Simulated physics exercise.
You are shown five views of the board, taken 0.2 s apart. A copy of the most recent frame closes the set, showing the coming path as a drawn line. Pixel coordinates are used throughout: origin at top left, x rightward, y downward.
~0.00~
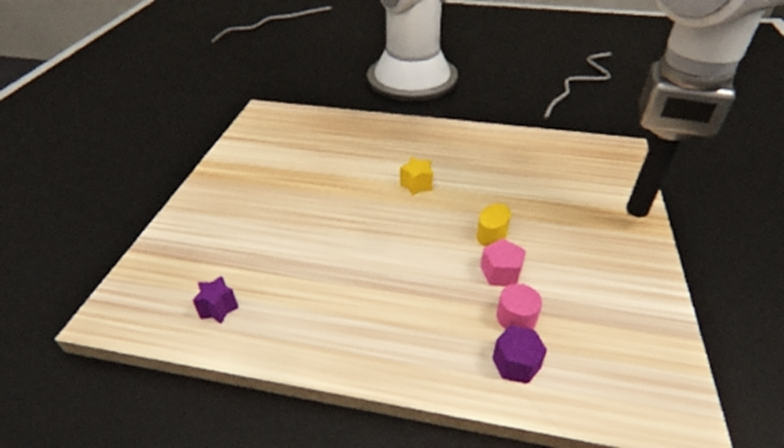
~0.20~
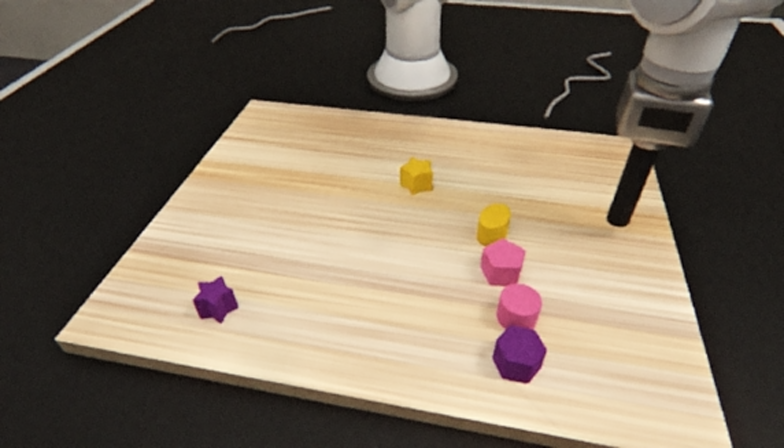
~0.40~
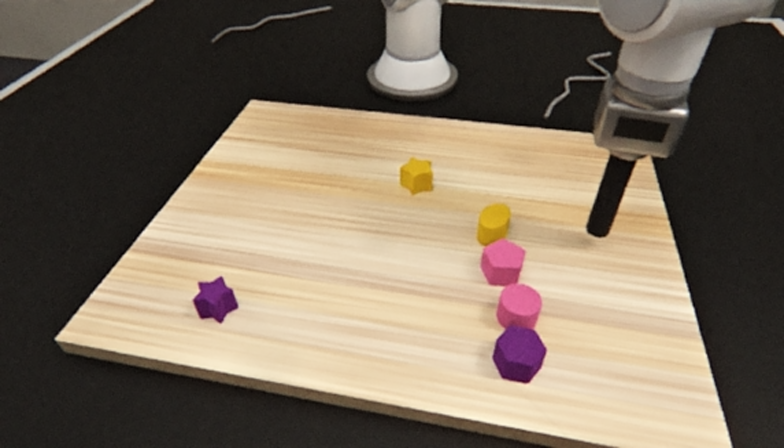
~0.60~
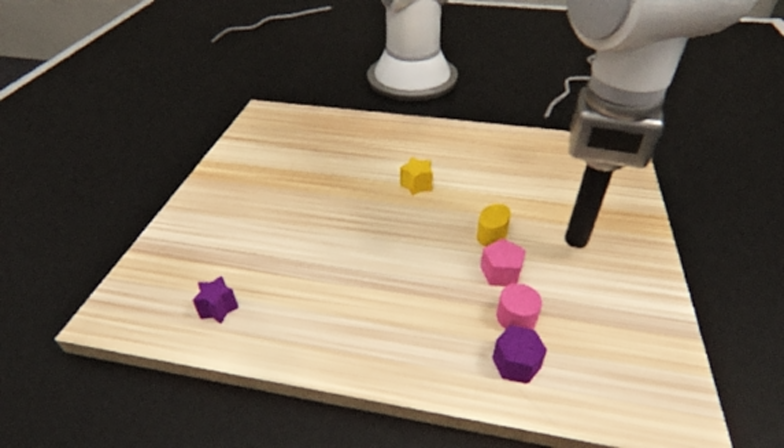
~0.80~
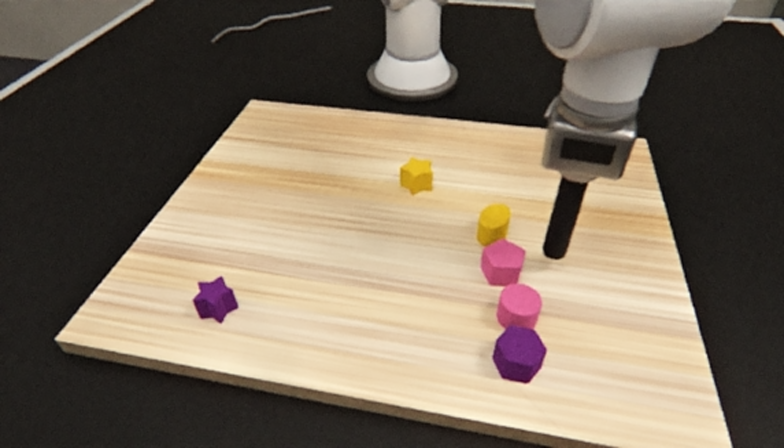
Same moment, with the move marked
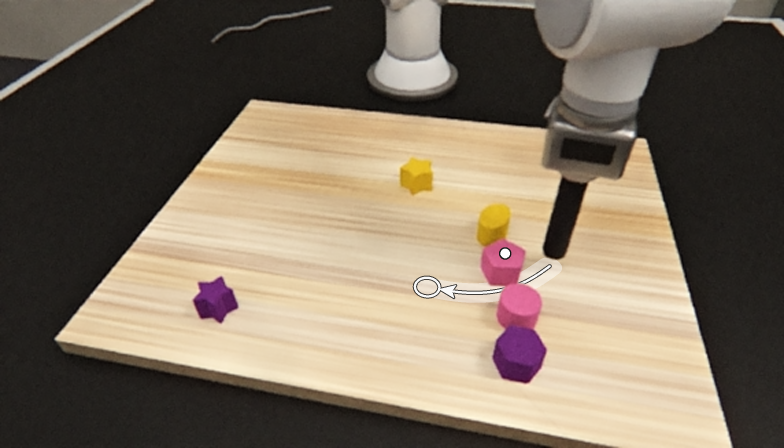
A robot arm holding a black rod moved steadily left and a little toward the viewer over a wooden board, nearing the pink blocks, while all the yellow, pink and purple blocks stayed still.
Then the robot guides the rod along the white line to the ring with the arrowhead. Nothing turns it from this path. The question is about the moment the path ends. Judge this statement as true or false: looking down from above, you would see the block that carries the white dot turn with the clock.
Verdict: True.
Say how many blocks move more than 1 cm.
The count will be 1.
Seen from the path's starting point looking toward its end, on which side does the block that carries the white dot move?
Over to the right.
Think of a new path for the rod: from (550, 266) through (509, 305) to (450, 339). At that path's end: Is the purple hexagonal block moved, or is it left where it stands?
That block moves.
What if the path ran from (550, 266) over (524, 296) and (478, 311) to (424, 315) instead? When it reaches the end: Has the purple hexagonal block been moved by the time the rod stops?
Yes.
Path on the board, from (550, 266) by way of (517, 285) and (473, 293) to (427, 287); the dot is on the pink pentagonal block.
What follows on the original path. One third of the way, rod (520, 272); pink pentagonal block (491, 254), turned 25° clockwise.
Two thirds of the way, rod (475, 280); pink pentagonal block (474, 250), turned 60° clockwise.
At the end, rod (428, 274); pink pentagonal block (473, 250), turned 65° clockwise; pink round block in place.
